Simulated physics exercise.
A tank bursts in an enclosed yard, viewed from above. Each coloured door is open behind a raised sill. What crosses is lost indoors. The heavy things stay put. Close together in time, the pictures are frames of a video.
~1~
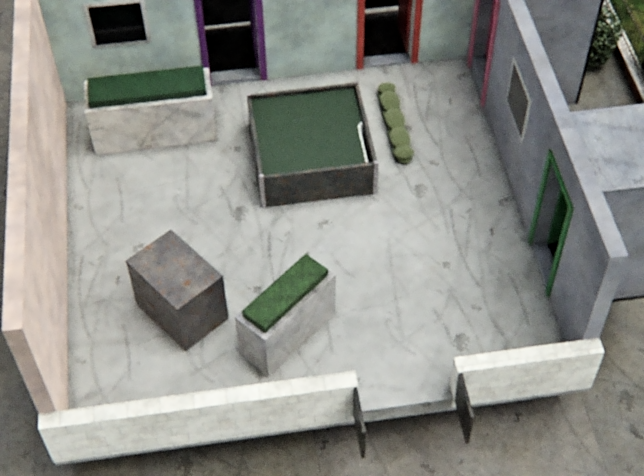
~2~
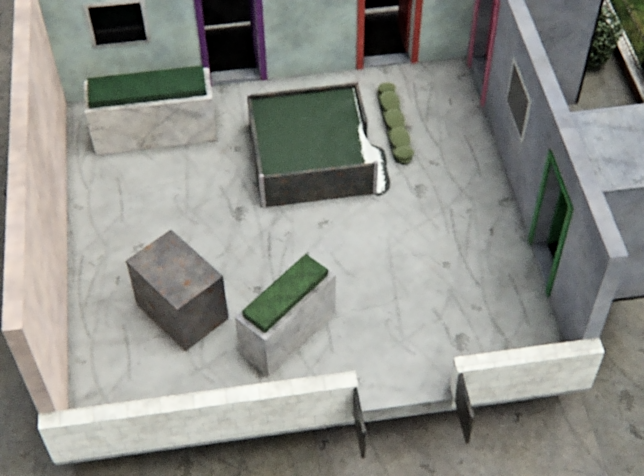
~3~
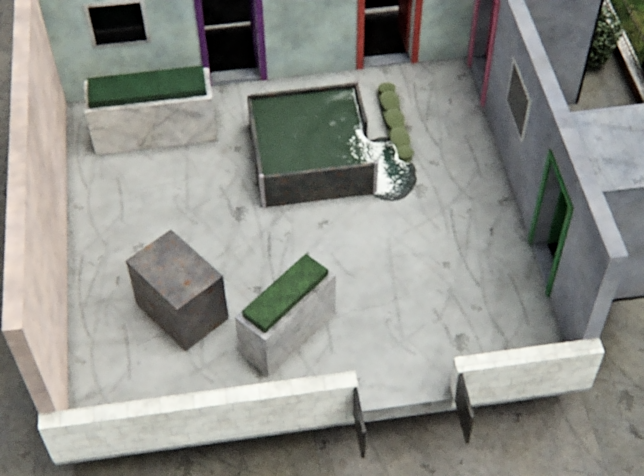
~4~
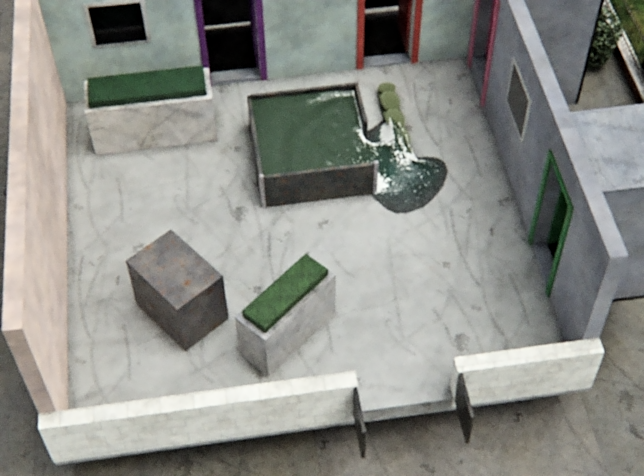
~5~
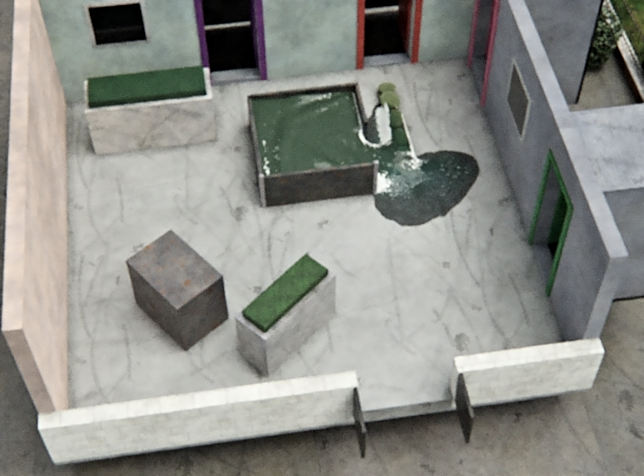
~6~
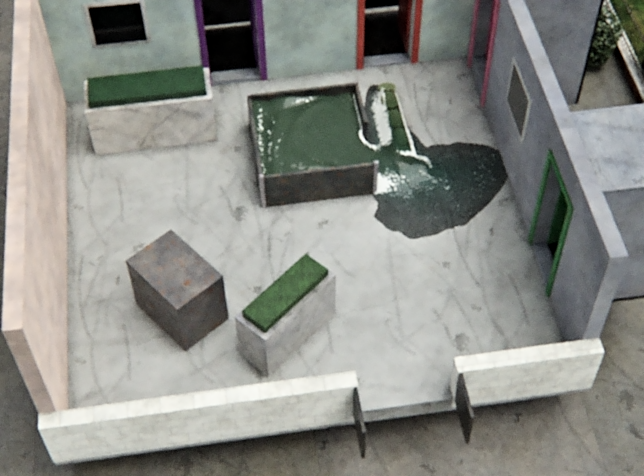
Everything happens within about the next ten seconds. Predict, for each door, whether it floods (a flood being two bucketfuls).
Prediction: The pink door stays unflooded; the purple door stays unflooded; the red door floods; the green door floods.
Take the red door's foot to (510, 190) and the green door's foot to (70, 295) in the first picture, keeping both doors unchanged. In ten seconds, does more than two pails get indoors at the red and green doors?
In short: Red door takes more, green door holds.
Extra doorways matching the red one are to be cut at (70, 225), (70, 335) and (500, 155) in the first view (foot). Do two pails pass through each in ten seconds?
The first new doorway comes up short, the second comes up short, the third tops it.
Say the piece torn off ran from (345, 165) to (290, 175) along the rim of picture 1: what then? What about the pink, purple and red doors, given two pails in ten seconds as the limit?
Pink falls short, purple falls short, red falls short.
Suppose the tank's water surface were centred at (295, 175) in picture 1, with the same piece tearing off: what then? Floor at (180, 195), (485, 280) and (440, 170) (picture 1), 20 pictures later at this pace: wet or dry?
Spot one is not touched, spot two is touched, spot three is touched.
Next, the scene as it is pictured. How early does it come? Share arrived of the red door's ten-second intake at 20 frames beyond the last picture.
About 30 %.
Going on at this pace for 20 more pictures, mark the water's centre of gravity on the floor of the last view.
The water's centre sits above (385, 181).
A moment on, water covers 15 % of the floor; the pink door not reached, the purple door not reached, the red door under two buckets in, the green door not reached.
Next, water covers 25 % of the floor; the pink door wet at the sill, nothing in, the purple door wet at the sill, nothing in, the red door under two buckets in, the green door under two buckets in.
Then, water covers 35 % of the floor; the pink door wet at the sill, nothing in, the purple door wet at the sill, nothing in, the red door over two buckets in, the green door over two buckets in.
Later, water covers 55 % of the floor; the pink door wet at the sill, nothing in, the purple door wet at the sill, nothing in, the red door far over two buckets in, the green door over two buckets in.
In the end, water covers 80 % of the floor; the pink door wet at the sill, nothing in, the purple door wet at the sill, nothing in, the red door far over two buckets in, the green door over two buckets in.
